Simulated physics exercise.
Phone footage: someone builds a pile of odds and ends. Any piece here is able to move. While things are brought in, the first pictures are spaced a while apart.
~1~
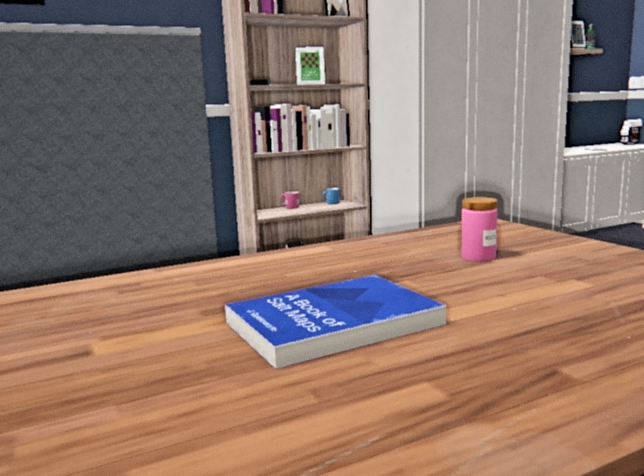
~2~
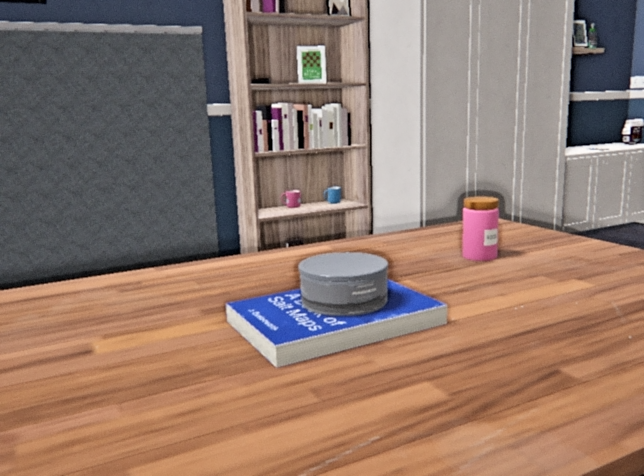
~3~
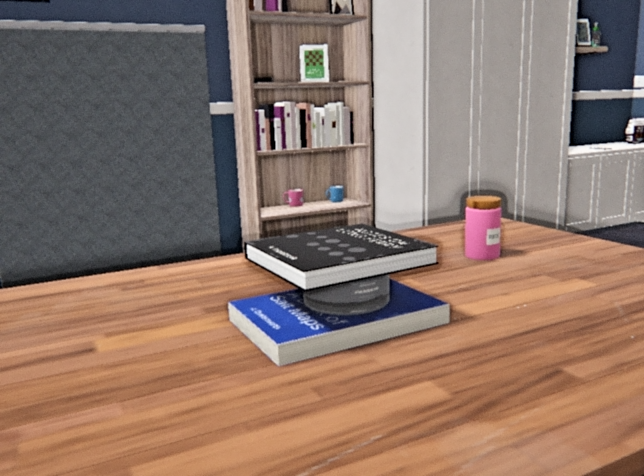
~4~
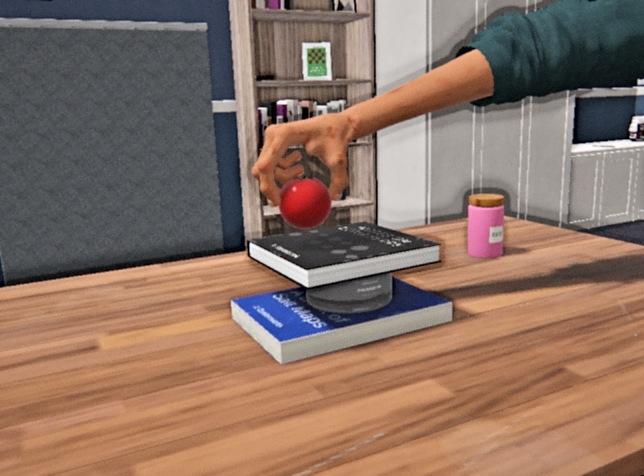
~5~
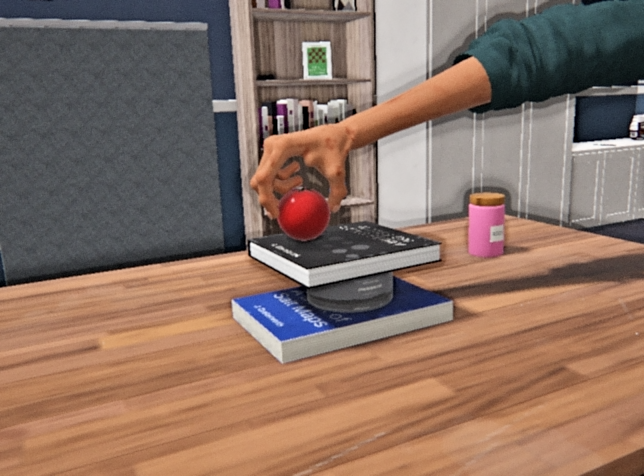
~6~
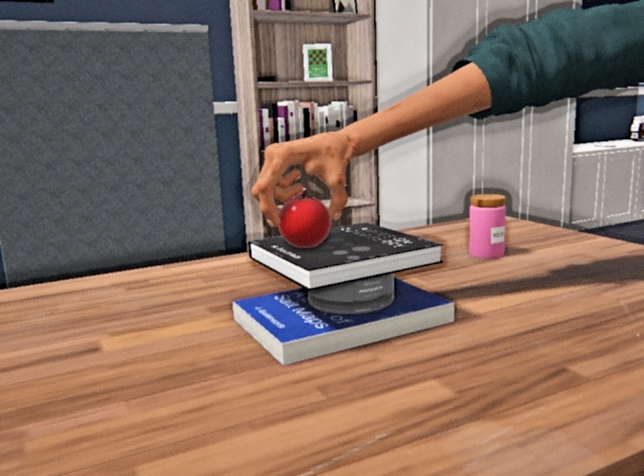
A blue book lies on a wooden tabletop, seen from slightly above in a room with a grey panel at left, a shelf of books and mugs behind, and a pink jar at right. A round grey tin appears on the book, then a black book on the tin. A hand in a dark green sleeve reaches from the right and lowers a red tomato onto the black book, while the view shifts very slightly.
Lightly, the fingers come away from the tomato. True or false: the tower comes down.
False.
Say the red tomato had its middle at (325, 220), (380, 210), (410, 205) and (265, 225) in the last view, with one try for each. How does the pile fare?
Result per try: First still standing, second still standing, third toppled, fourth toppled.
Then, 0.20 s on from there, no change.
Then, 0.50 s on from there, red tomato resting near (304, 223).
In the end, all 5 unmoved. At the end, from the last picture's camera, red tomato near (304, 223). The pile keeps its balance.
